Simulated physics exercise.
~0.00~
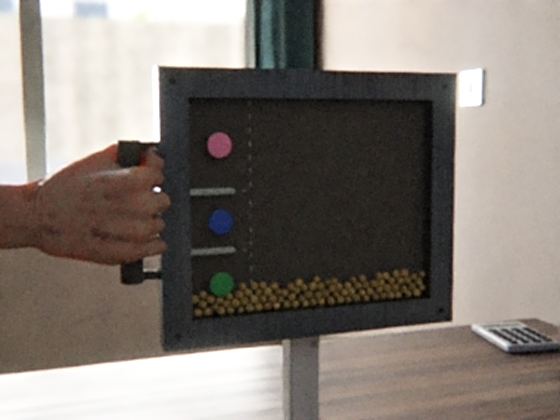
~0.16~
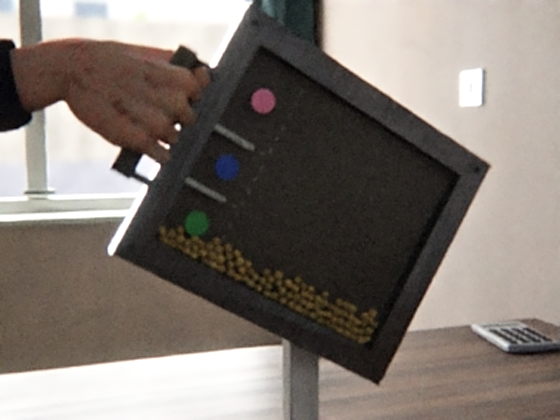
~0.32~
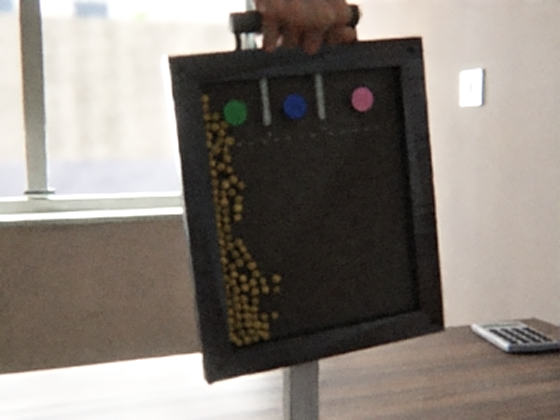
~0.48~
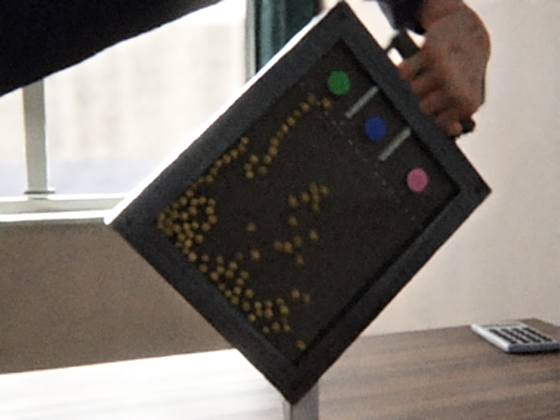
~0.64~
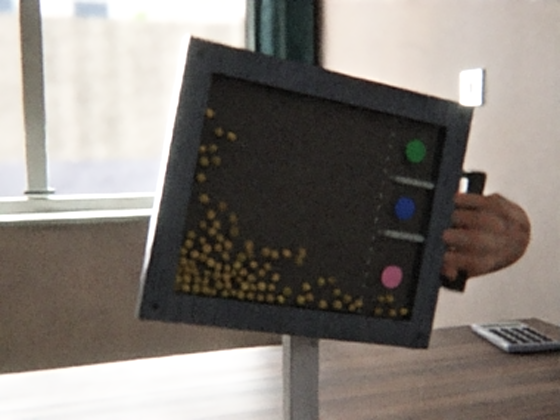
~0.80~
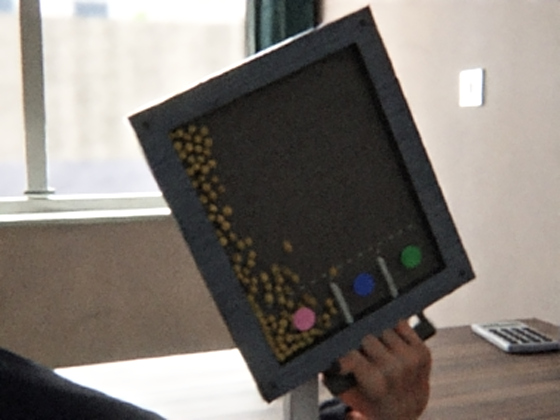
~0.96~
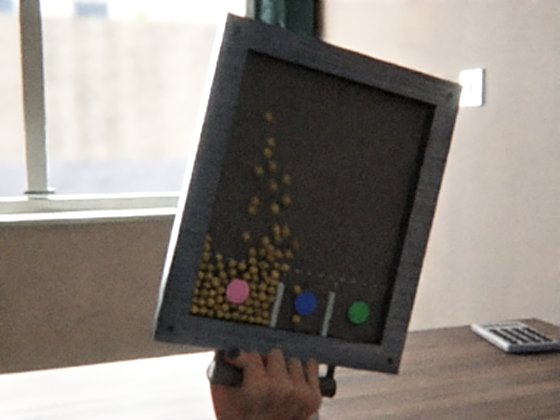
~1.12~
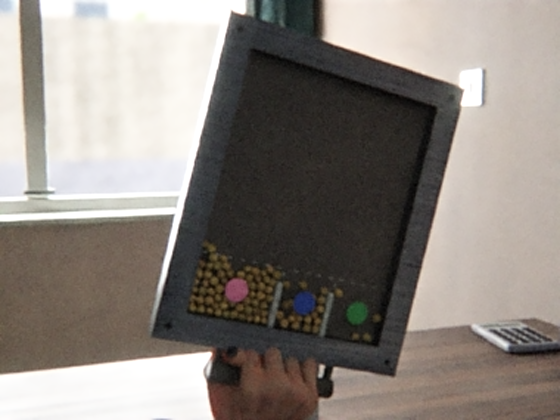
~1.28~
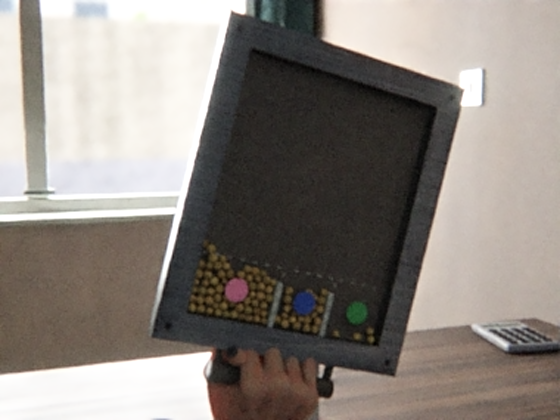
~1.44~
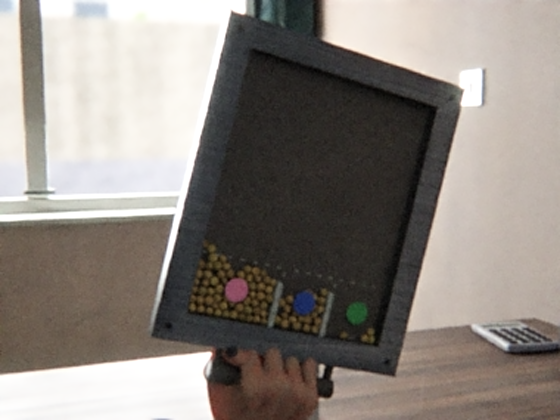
A hand turned a framed, dark-windowed case clockwise through most of a circle, sending its small tan beads sliding and tumbling around inside, until they settled at the bottom, mostly in the pink pocket, with fewer in the blue and very few in the green.
